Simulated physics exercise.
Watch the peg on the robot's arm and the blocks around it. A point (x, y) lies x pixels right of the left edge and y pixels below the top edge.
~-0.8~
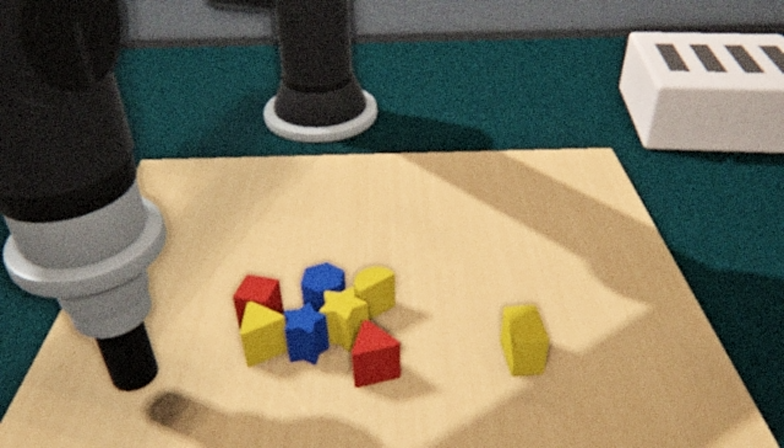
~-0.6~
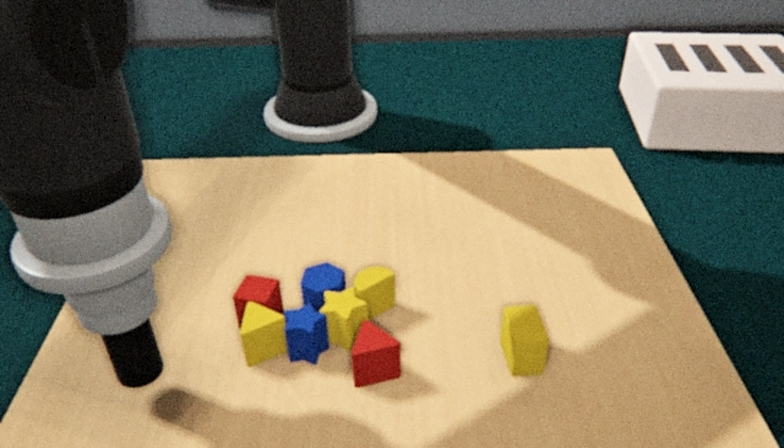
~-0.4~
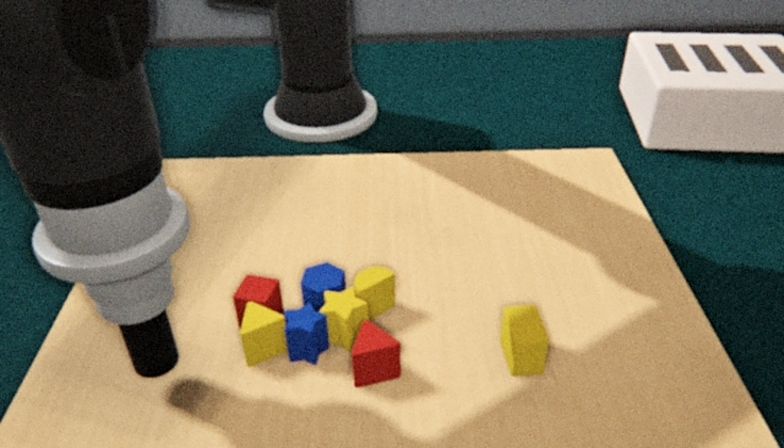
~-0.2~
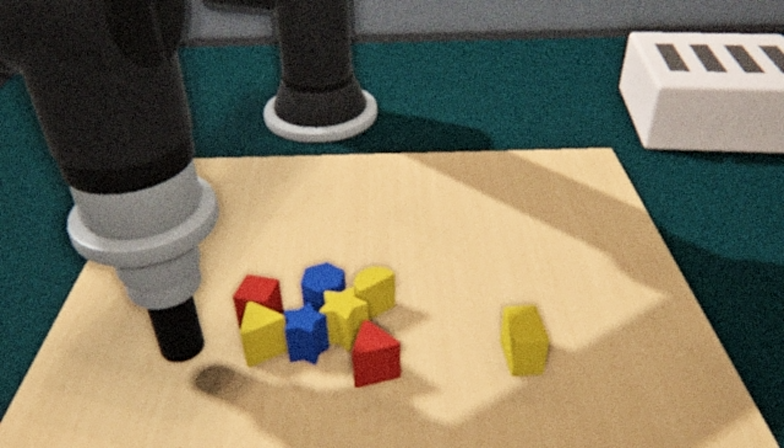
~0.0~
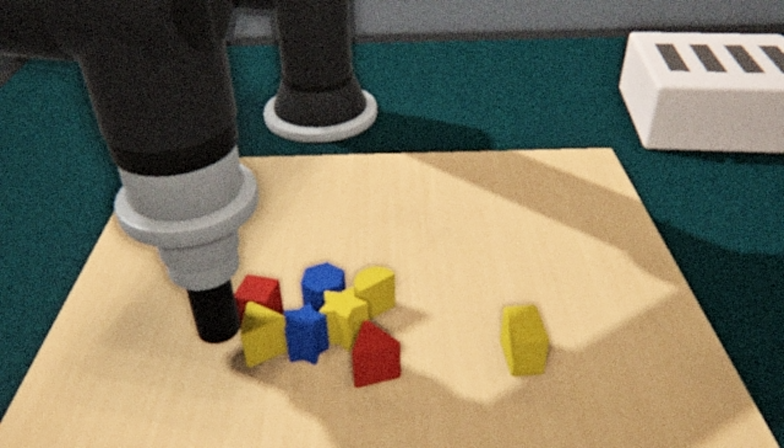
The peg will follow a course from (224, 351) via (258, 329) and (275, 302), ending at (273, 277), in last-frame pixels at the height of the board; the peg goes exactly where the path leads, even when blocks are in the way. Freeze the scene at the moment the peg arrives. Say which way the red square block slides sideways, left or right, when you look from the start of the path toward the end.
That block drifts right.
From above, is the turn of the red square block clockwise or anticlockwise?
Clockwise from above.
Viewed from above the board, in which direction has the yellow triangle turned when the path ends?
Spins clockwise.
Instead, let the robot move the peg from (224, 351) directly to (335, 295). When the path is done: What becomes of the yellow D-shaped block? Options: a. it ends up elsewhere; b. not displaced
Option a.
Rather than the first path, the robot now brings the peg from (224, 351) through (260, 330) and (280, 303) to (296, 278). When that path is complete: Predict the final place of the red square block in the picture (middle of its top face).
Answer: (315, 229).
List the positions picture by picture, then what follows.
In the first frame, tip of the peg (136, 375), middles of tops, red square block (256, 287), yellow triangle (258, 317), blue star (303, 317), blue six-sided block (323, 276).
In the second frame, peg (141, 372), nothing pushed.
In the third frame, peg (157, 362), nothing pushed.
In the fourth frame, peg (183, 347), nothing pushed.
In the fifth frame, peg (219, 330), red square block (256, 287), yellow triangle (258, 317), blue star (303, 317), blue six-sided block (323, 276).
The first path, step by step. One third of the way, peg (254, 307); red square block (275, 272); yellow triangle (276, 311), turned 40° clockwise; blue star (312, 319).
Two thirds of the way, peg (271, 280); red square block (295, 251), turned 25° clockwise; yellow triangle (276, 311), turned 40° clockwise; blue star (312, 319).
At the end, peg (269, 256); red square block (303, 239), turned 65° clockwise; yellow triangle (276, 311), turned 40° clockwise; blue star (312, 319); blue six-sided block unmoved.
